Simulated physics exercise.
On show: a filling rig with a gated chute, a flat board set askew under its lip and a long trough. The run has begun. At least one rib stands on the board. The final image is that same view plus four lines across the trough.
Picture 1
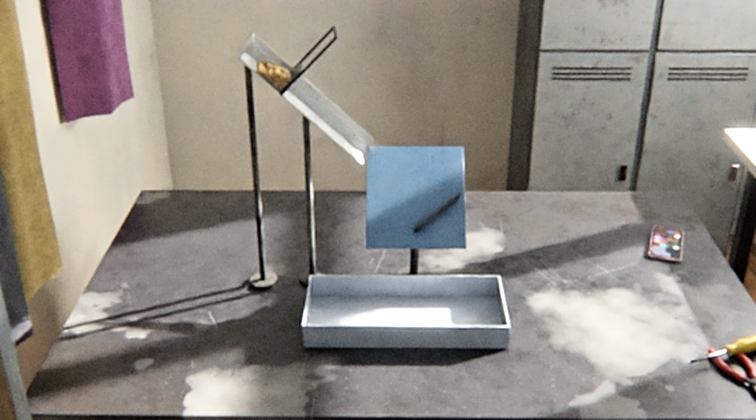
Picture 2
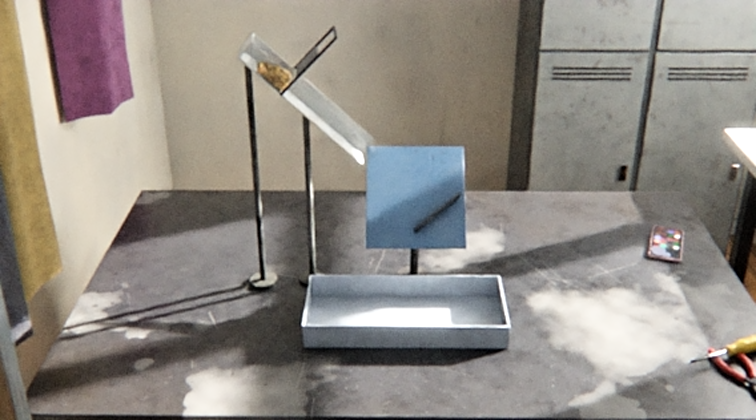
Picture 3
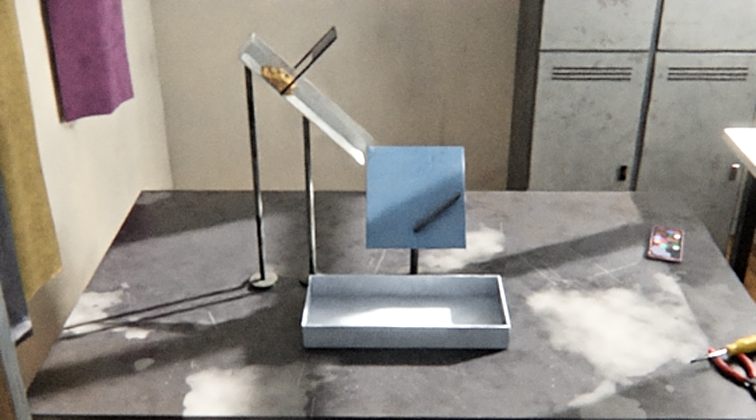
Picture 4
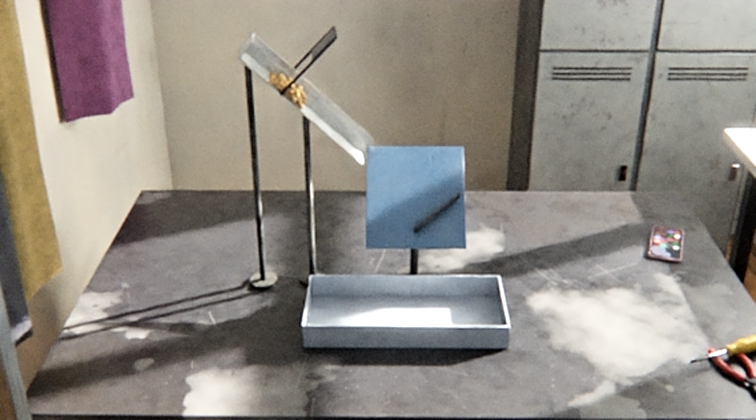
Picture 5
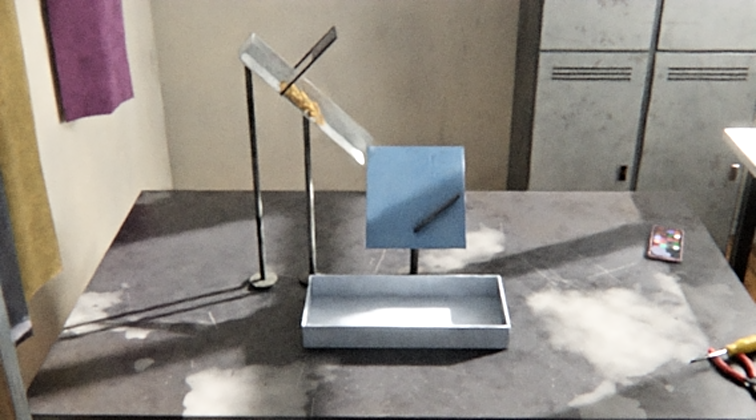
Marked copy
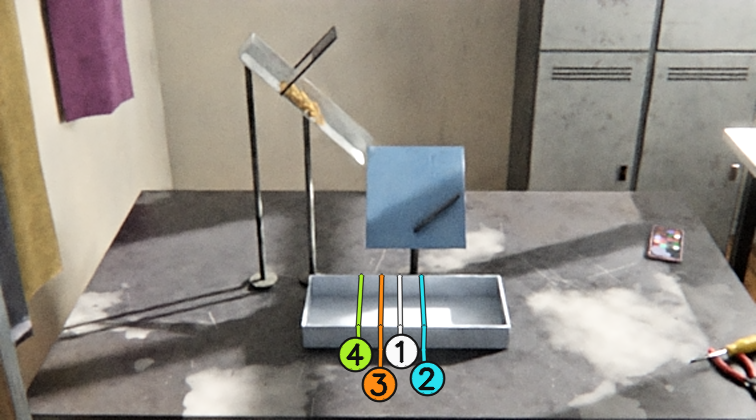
Small golden pieces sliding down a sloping clear chute past a raised gate, above a tilted blue board and an empty trough.
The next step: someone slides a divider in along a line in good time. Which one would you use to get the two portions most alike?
1 is best.
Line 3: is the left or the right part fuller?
Right.
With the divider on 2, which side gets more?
The left side.
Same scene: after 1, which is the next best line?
2.
On the marked copy, line 1 crosses the front rim at (400, 326); line 2 crosses the front rim at (424, 326); line 3 crosses the front rim at (380, 326); line 4 crosses the front rim at (358, 325).
With 1, of what is caught, about a third on the left of the divider, about two thirds on the right.
With 2, of what is caught, most on the left of the divider, about a quarter on the right.
With 3, of what is caught, none on the left of the divider, all on the right.
With 4, of what is caught, none on the left of the divider, all on the right.
